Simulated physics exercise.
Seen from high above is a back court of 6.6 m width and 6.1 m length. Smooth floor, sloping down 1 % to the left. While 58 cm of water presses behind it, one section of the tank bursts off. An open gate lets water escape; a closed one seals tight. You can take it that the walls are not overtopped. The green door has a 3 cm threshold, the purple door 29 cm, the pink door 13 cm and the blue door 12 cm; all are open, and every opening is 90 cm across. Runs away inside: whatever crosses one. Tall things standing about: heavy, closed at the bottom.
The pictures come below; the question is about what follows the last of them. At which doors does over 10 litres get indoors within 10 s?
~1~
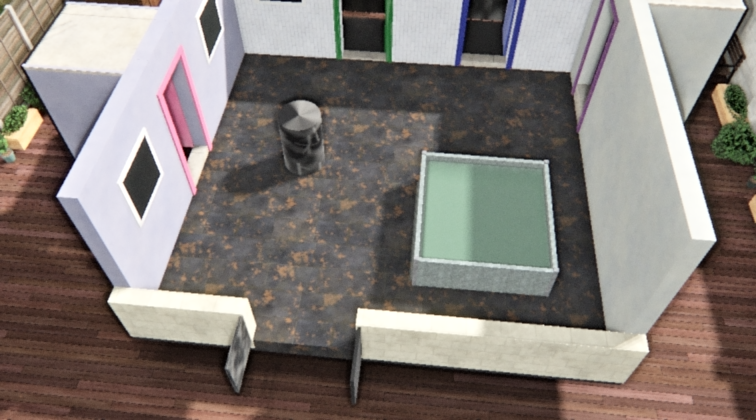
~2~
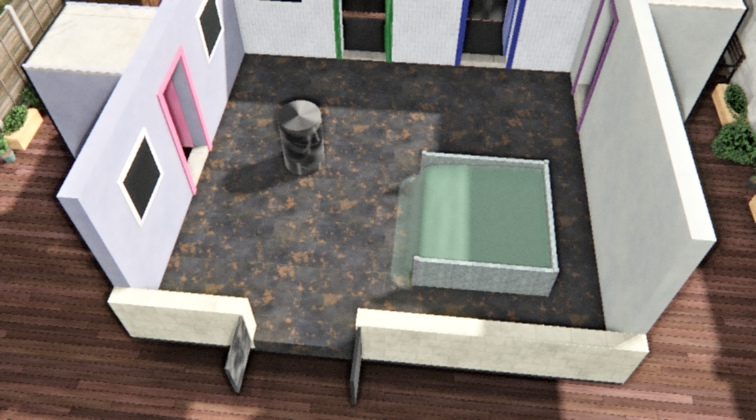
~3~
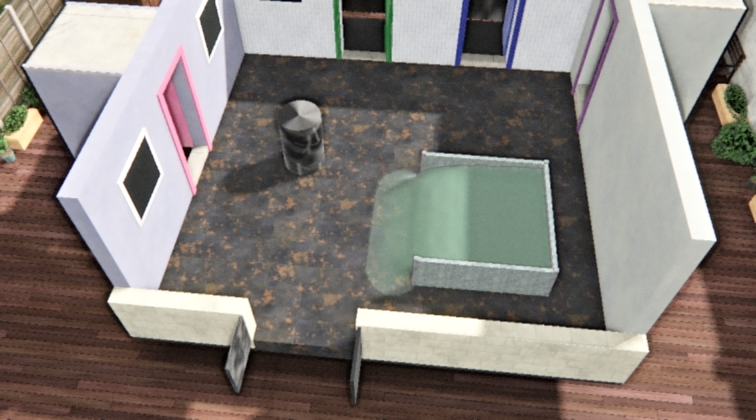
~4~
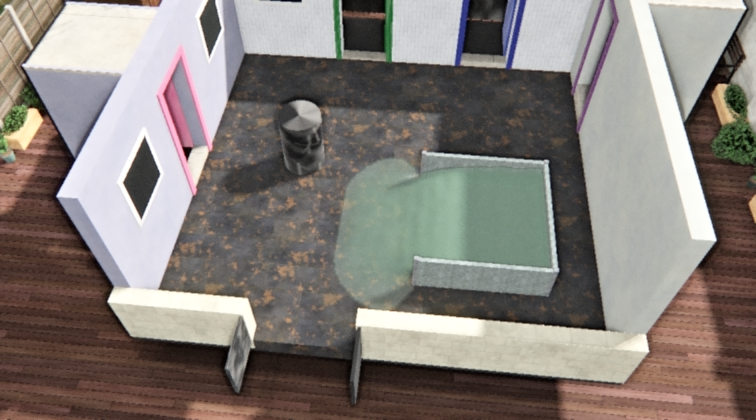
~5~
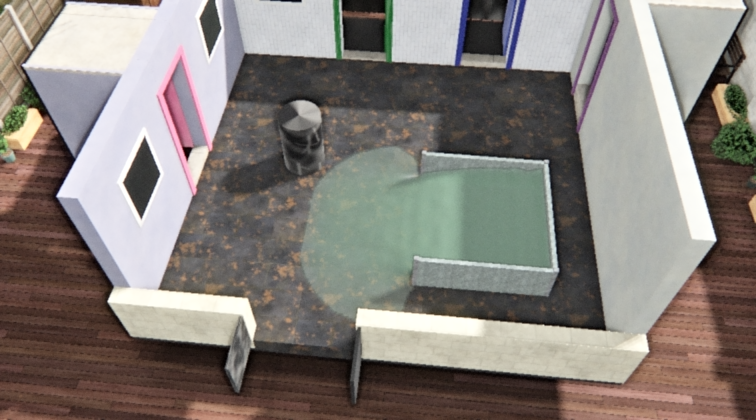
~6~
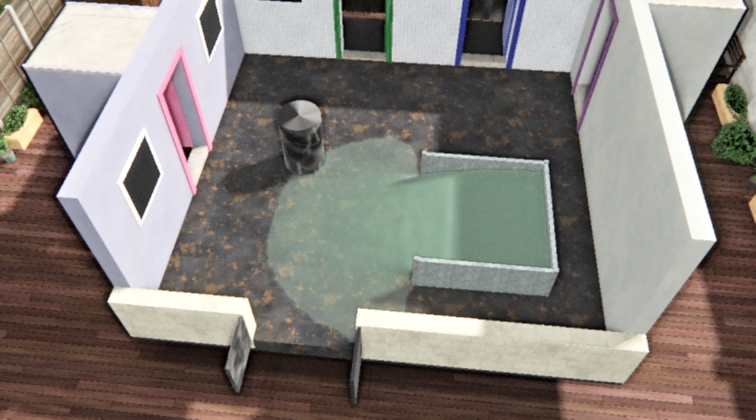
In order: At the green door it looks set to land over the limit. At the purple door it looks set to land under the limit. At the pink door it looks set to land over the limit. At the blue door it looks set to land under the limit.
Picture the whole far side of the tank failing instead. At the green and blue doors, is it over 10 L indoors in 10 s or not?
Green goes beyond, blue goes beyond, judged against that limit.
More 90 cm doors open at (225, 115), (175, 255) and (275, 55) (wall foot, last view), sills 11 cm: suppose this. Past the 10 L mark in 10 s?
So, in the order given, it's shy of the mark, then beyond the mark, then beyond the mark.
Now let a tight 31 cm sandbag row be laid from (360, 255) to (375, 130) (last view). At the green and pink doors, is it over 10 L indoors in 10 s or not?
Green exceeded, pink within the limit.
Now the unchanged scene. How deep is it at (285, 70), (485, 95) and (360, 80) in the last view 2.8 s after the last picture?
In that order: 3, 0 and 2 cm.
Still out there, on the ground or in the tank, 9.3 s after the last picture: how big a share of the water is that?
Remaining: Roughly 76 %.
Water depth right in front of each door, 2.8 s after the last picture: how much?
Green 6 cm, purple 0 cm, pink 21 cm, blue 0 cm.
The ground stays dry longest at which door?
It's the purple door.
Then, 0.7 s after the last picture water covers 35 % of the floor and is deepest (28 cm) near (185, 217); green door not reached, purple door not reached, pink door 16 cm at the sill, 0 L in, blue door not reached.
Then, 1.5 s after the last picture water covers 45 % of the floor and is deepest (38 cm) near (150, 315); green door not reached, purple door not reached, pink door 27 cm at the sill, 39 L in, blue door not reached.
Then, 2.8 s after the last picture water covers 55 % of the floor and is deepest (25 cm) near (150, 315); green door 6 cm at the sill, 2 L in, purple door not reached, pink door 21 cm at the sill, 113 L in, blue door not reached.
Then, 5.3 s after the last picture water covers 60 % of the floor and is deepest (18 cm) near (242, 63); green door 8 cm at the sill, 23 L in, purple door not reached, pink door 9 cm at the sill, 138 L in, blue door not reached.
Then, 9.3 s after the last picture water covers 95 % of the floor and is deepest (10 cm) near (198, 184); green door 5 cm at the sill, 49 L in, purple door 7 cm at the sill, 0 L in, pink door 9 cm at the sill, 139 L in, blue door 5 cm at the sill, 0 L in.
